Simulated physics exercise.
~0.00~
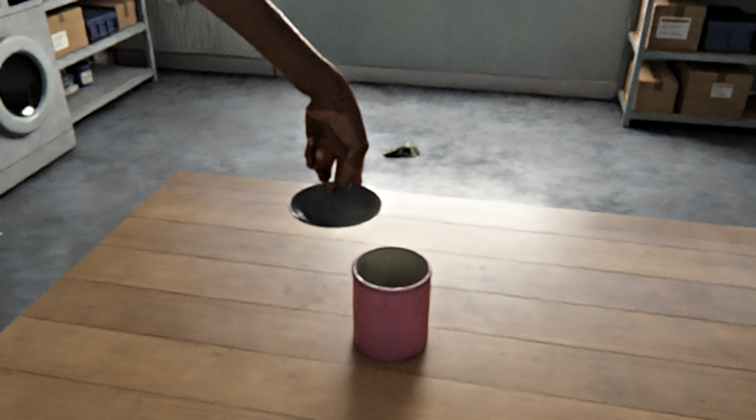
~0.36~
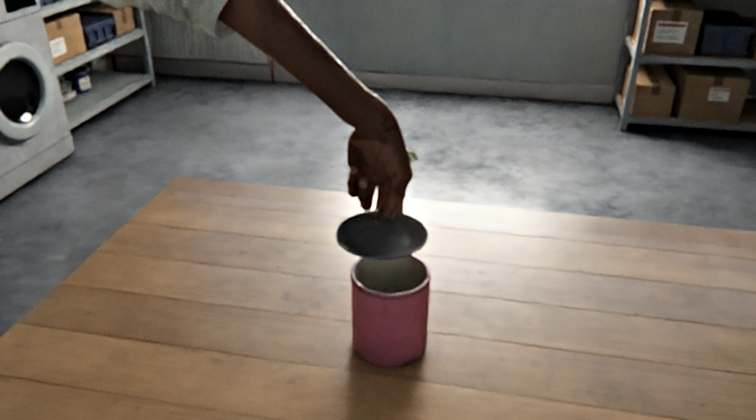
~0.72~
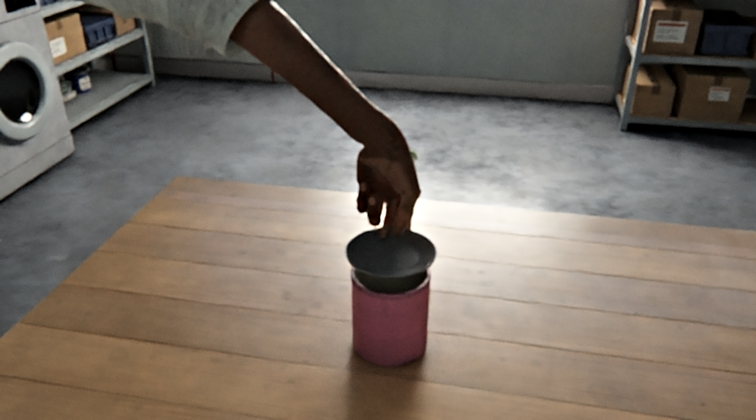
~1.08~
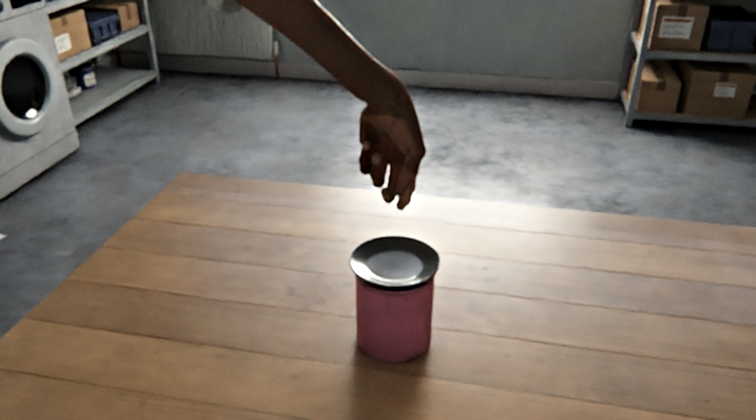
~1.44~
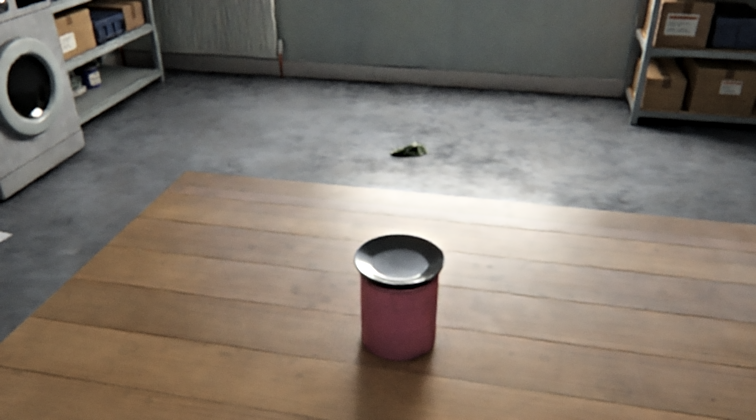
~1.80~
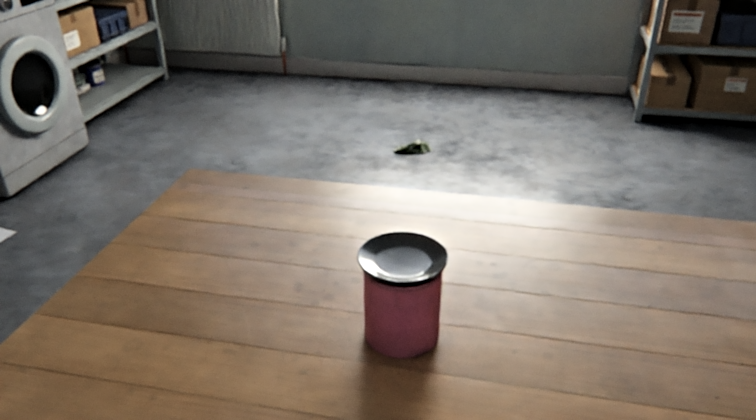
A bare forearm with a pale sleeve reaches in from the upper left over a wooden table, seen from slightly above in a grey-floored storage room. An open pink container stands near the middle of the table, with a white washing machine at the left and shelves of boxes on both sides behind. The hand holds a dark grey plate above the container, then moves it right and down to the opening. The fingers let go and the arm draws back out of view. The plate ends up resting on the rim, covering the container, as the view sways slightly.
